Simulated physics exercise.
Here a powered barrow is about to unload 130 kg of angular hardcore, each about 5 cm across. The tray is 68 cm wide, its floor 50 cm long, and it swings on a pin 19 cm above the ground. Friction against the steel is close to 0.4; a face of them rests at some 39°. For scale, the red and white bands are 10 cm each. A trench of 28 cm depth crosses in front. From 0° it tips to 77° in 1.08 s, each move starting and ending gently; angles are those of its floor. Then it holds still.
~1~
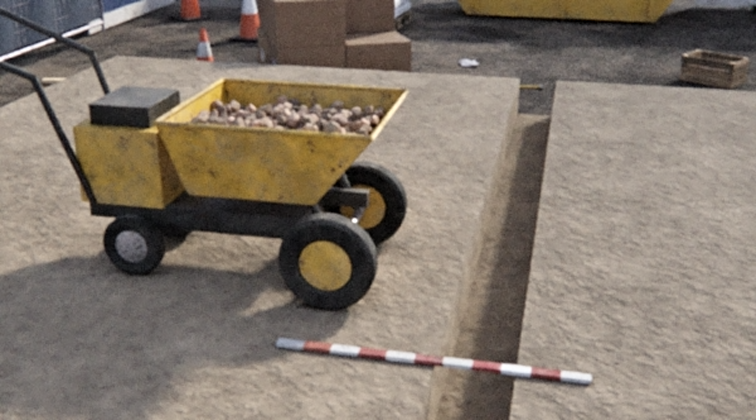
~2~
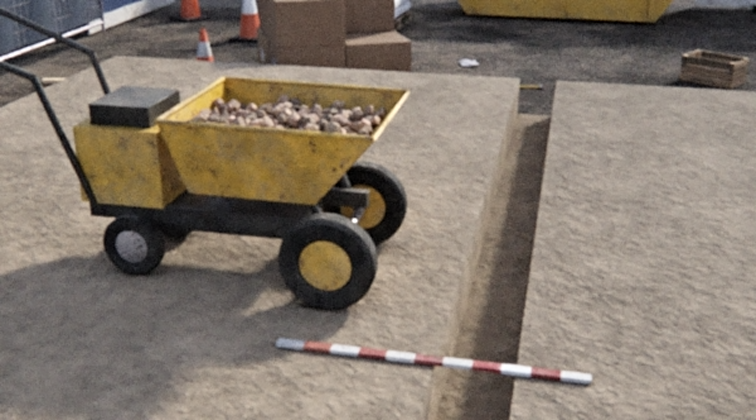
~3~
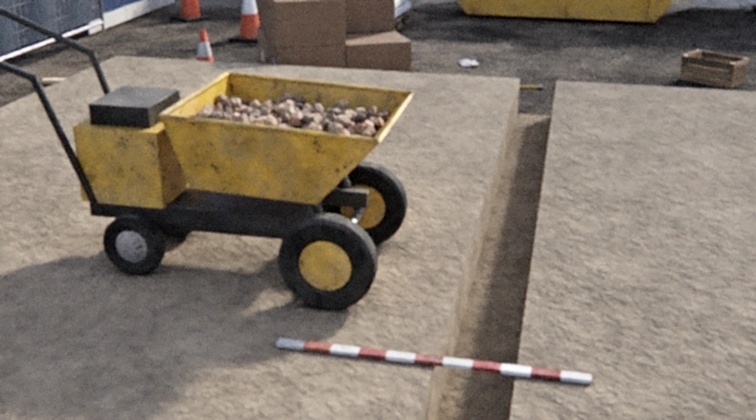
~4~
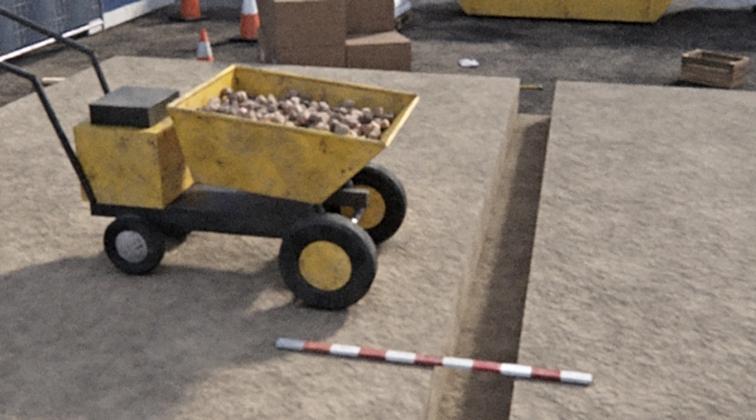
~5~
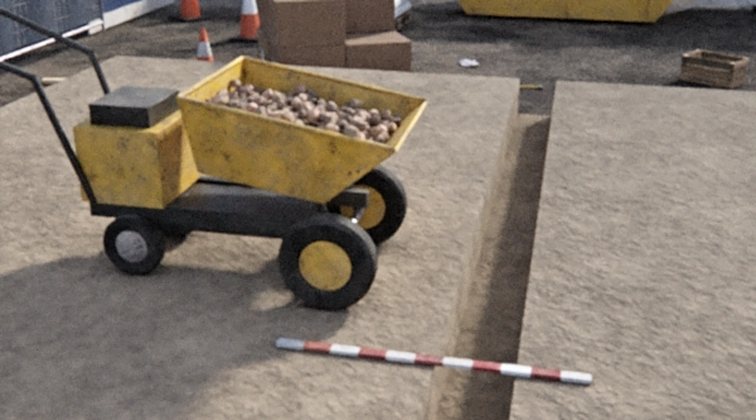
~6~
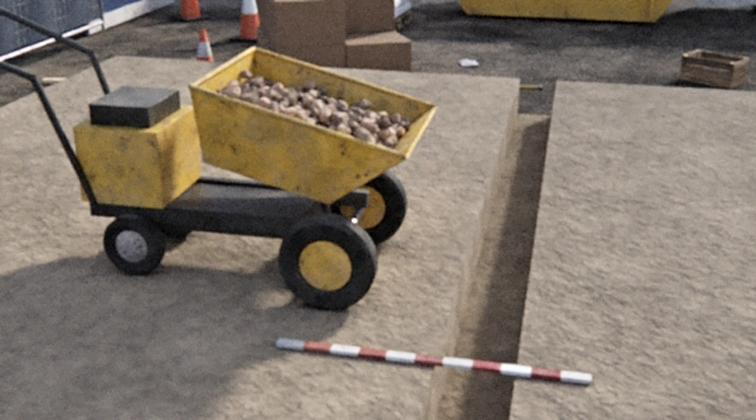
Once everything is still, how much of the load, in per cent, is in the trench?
About 73 per cent.
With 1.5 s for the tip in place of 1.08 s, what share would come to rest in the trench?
It would be near 80 per cent.
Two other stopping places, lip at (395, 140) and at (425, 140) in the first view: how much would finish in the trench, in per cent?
About 55 and 5 per cent.
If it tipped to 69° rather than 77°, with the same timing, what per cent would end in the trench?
It would be near 65 per cent.
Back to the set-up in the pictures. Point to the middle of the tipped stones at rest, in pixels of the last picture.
Near (506, 316).
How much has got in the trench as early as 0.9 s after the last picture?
About 25 per cent by then.
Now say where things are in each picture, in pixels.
The tray is at 0°, its lip at (372, 139); the top of the load is at (297, 112), in the first frame.
The tray is at 1°, its lip at (374, 139); the top of the load is at (285, 110), in the second frame.
The tray is at 3°, its lip at (379, 141); the top of the load is at (264, 105), in the third frame.
The tray is at 6°, its lip at (386, 145); the top of the load is at (248, 100), in the fourth frame.
Lip at (396, 150), floor tilted 10°, highest stones at (248, 93), in the fifth frame.
Lip at (406, 158), floor tilted 15°, highest stones at (252, 85), in the sixth frame.
Then, 0.5 s after the last picture the floor is at 65°, 100 % in the tray; the foremost stones are at (480, 241).
Then, 0.9 s after the last picture the floor is at 77°, 61 % in the tray, 25 % in the trench, 14 % past the trench; the foremost stones are at (590, 299).
Then, 1.2 s after the last picture the floor is at 77°, 21 % in the tray, 51 % in the trench, 27 % past the trench; the foremost stones are at (720, 306).
Then, 3.2 s after the last picture the floor is at 77°, 0 % in the tray, 73 % in the trench, 27 % past the trench; the foremost stones are past the picture's edge.
